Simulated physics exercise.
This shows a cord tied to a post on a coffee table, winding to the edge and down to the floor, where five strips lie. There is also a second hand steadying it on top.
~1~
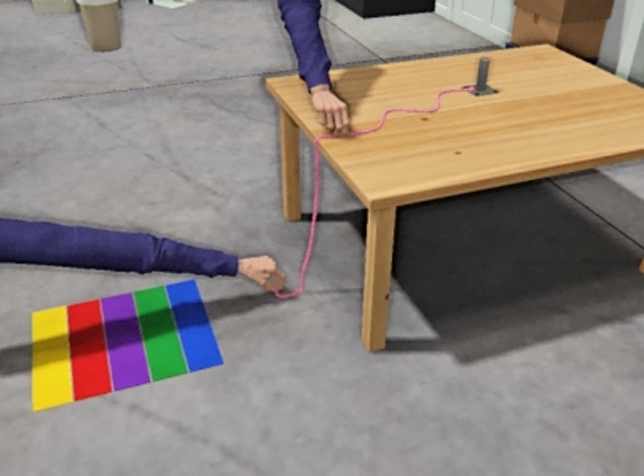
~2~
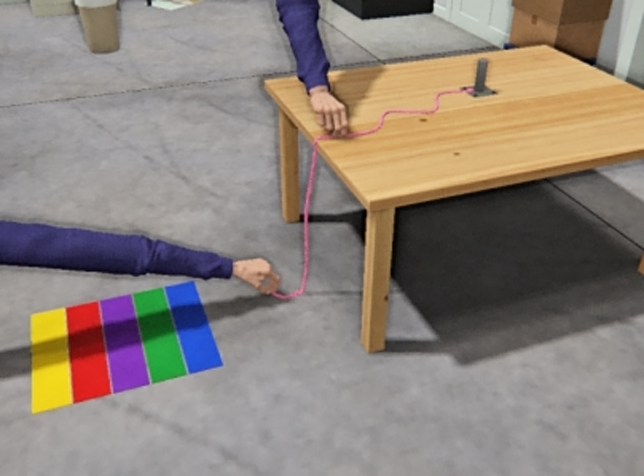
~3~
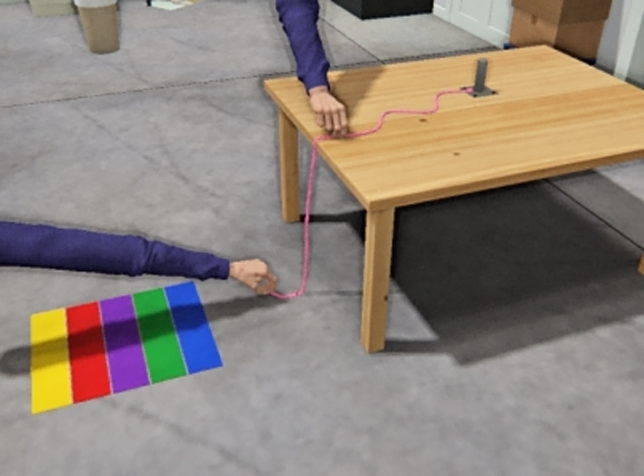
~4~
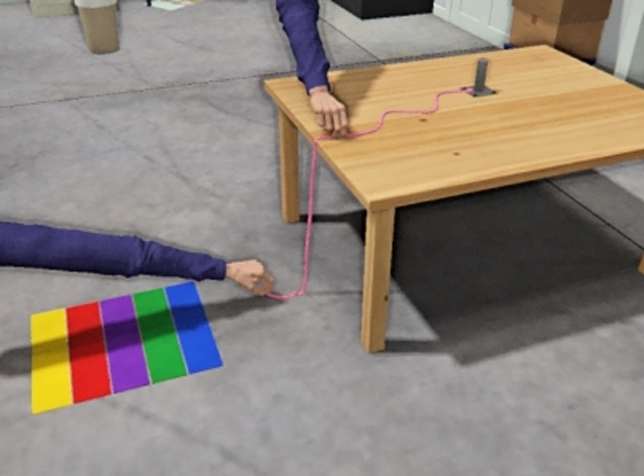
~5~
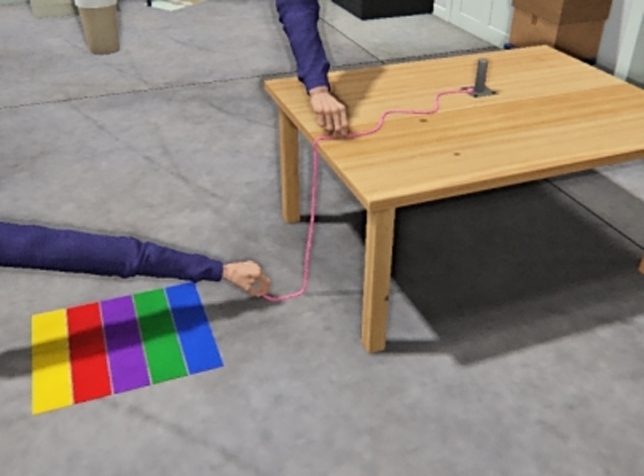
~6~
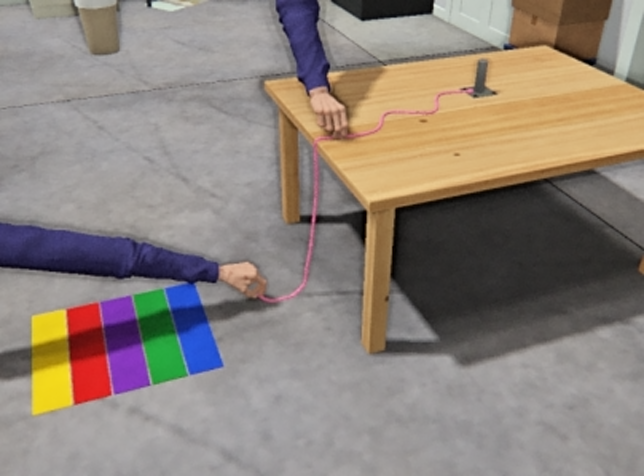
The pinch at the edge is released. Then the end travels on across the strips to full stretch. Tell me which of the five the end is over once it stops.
It is over the purple strip.
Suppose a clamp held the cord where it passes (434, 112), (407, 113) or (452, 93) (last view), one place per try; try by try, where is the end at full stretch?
Taking the tries in turn: (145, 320), (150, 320) and (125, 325).
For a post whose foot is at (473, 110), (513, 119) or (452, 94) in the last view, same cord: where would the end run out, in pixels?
Going through them in sequence: (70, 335), (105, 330) and finally (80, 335).
Soon after, end near (175, 313); over blue.
Then, end near (139, 321); over green.
At full stretch, end near (118, 326); over purple. It halts on the purple strip.
